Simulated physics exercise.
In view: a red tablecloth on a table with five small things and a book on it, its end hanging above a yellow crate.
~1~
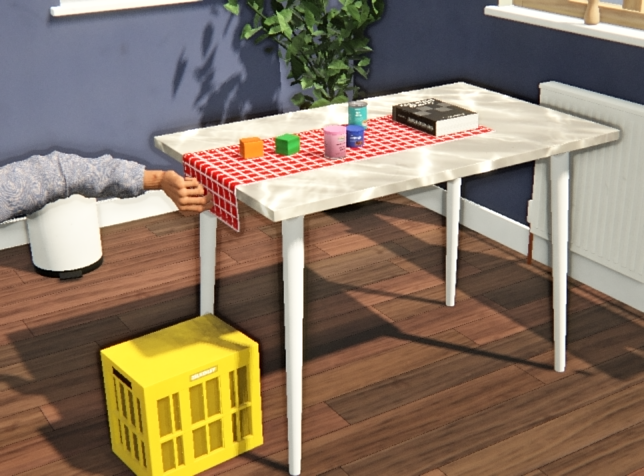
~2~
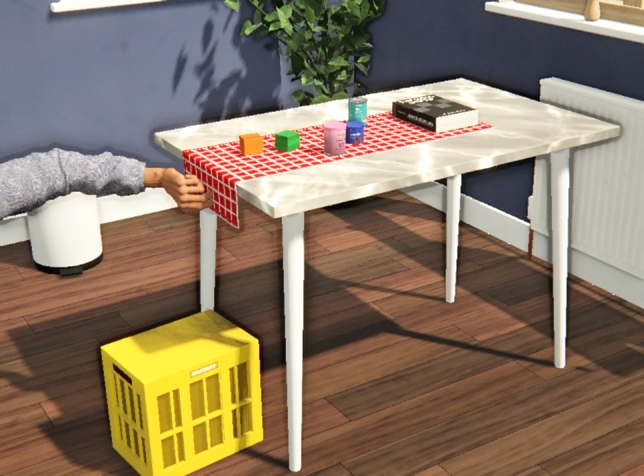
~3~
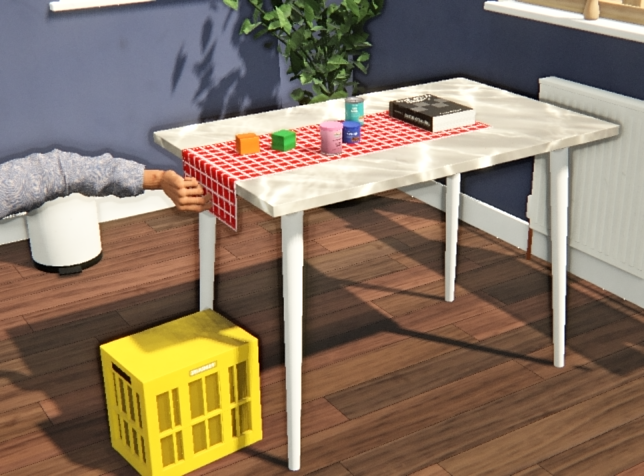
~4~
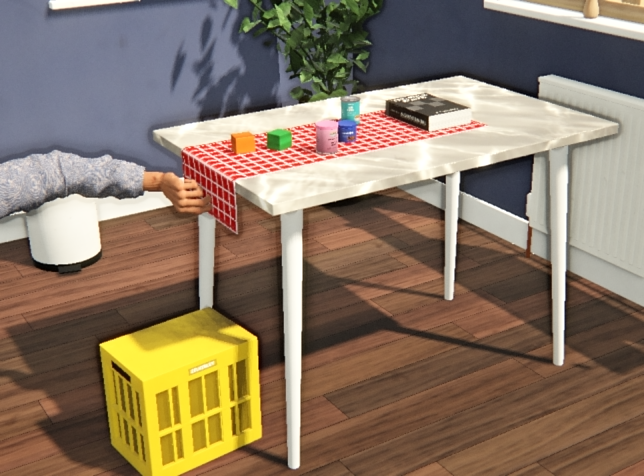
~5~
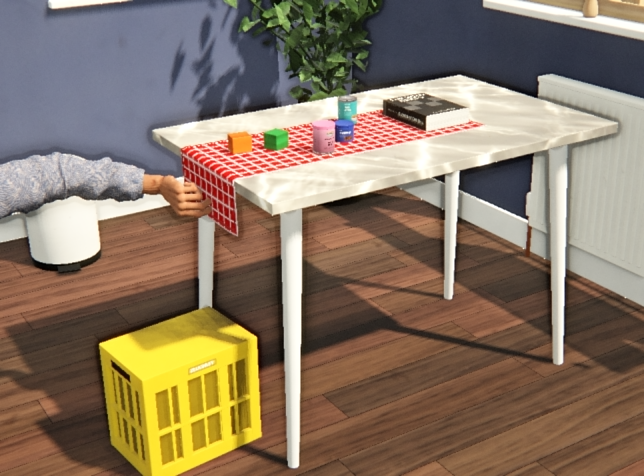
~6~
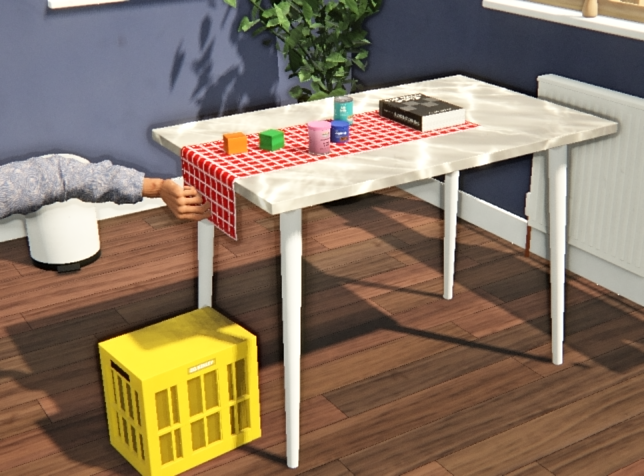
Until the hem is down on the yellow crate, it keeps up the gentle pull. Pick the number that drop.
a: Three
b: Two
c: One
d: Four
(a) Three.
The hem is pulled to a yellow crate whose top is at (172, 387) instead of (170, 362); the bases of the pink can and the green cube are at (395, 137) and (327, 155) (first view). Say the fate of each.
Result: Pink can still there, green cube gone.
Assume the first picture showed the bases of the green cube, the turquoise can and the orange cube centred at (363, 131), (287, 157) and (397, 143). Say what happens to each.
In the end the green cube is still on top, the turquoise can is no longer on top, and the orange cube is still on top.
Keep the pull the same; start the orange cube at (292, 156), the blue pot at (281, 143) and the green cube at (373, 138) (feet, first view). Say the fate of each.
The orange cube is off the top, the blue pot is off the top, the green cube is still on top.
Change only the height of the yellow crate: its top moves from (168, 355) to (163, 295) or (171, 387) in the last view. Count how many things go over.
It comes to 1 for the first height and 4 for the second.
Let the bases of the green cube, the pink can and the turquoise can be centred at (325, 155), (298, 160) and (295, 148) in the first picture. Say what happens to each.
Outcome: The green cube is gone, the pink can is gone, the turquoise can is gone.
Early on, hem near (211, 274); orange cube gone.
Midway, hem near (212, 307); orange cube and green cube gone.
Near the end, hem on the crate; orange cube, green cube and pink can gone.
Finally, hem on the crate; orange cube, green cube and pink can gone. The table loses three.
